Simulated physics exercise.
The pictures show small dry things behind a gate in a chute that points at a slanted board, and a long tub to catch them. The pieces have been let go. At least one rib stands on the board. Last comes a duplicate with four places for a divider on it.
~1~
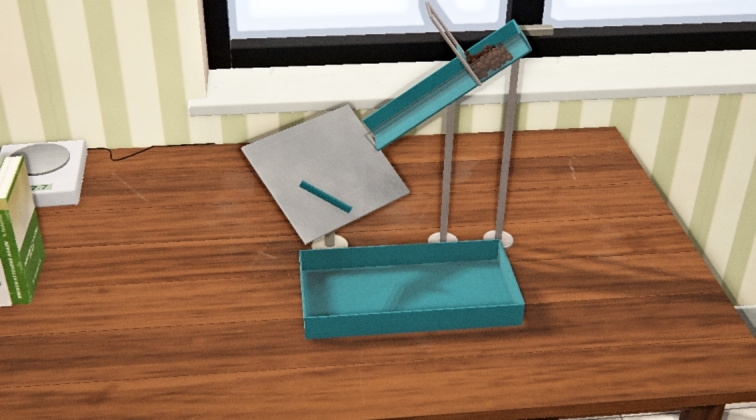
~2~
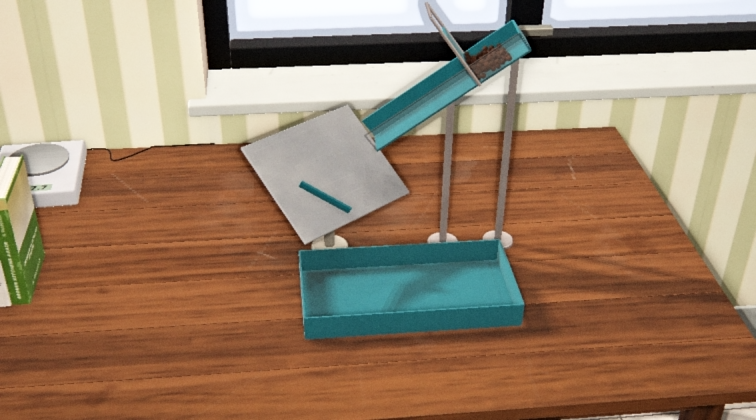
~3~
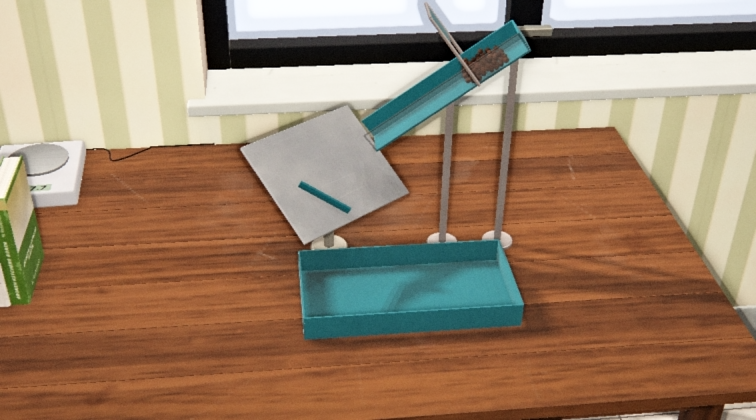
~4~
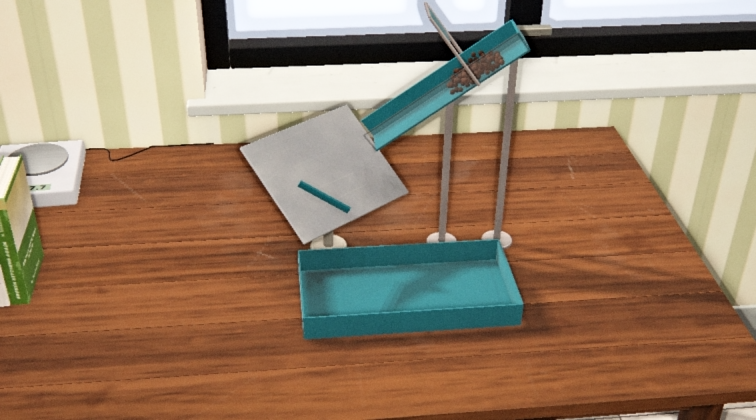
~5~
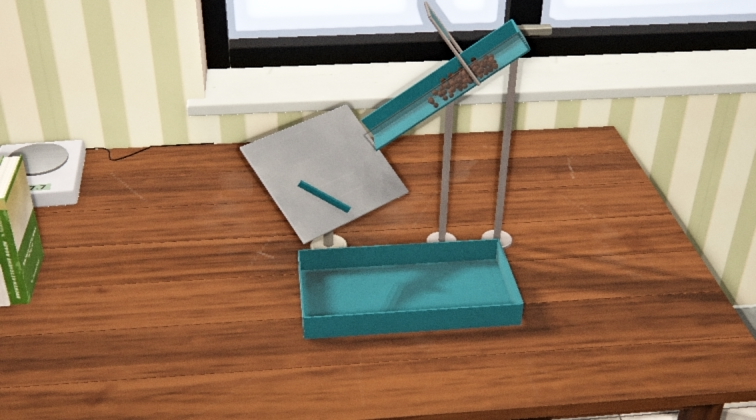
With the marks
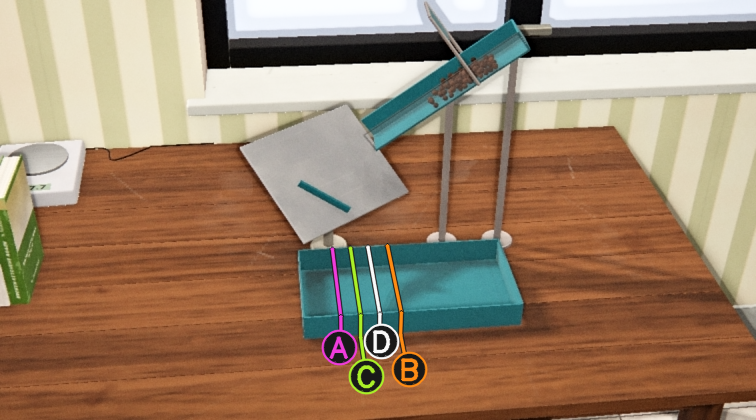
A teal chute slopes down from the upper right to a tilted grey board with a short teal rib, on a brown wooden table seen from above, before a window and striped wall. An empty teal tub sits in front, with a white scale and green book at left. Small brown pieces near a thin grey gate slide partway down the chute, spreading out, while the view stays still.
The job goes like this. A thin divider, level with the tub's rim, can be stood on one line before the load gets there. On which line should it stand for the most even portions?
Best: B.
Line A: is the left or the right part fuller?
Right.
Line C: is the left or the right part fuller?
More lands on the right.
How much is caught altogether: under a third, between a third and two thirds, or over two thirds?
About that: Over two thirds.
On the marked copy, line A crosses the front rim at (340, 315); line B crosses the front rim at (401, 311); line C crosses the front rim at (360, 314); line D crosses the front rim at (379, 313).
Choosing A, of what is caught, just a few on the left of the divider, almost all on the right.
Choosing B, of what is caught, roughly two thirds on the left of the divider, roughly a third on the right.
Choosing C, of what is caught, about a tenth on the left of the divider, almost all on the right.
Choosing D, of what is caught, about a tenth on the left of the divider, almost all on the right.
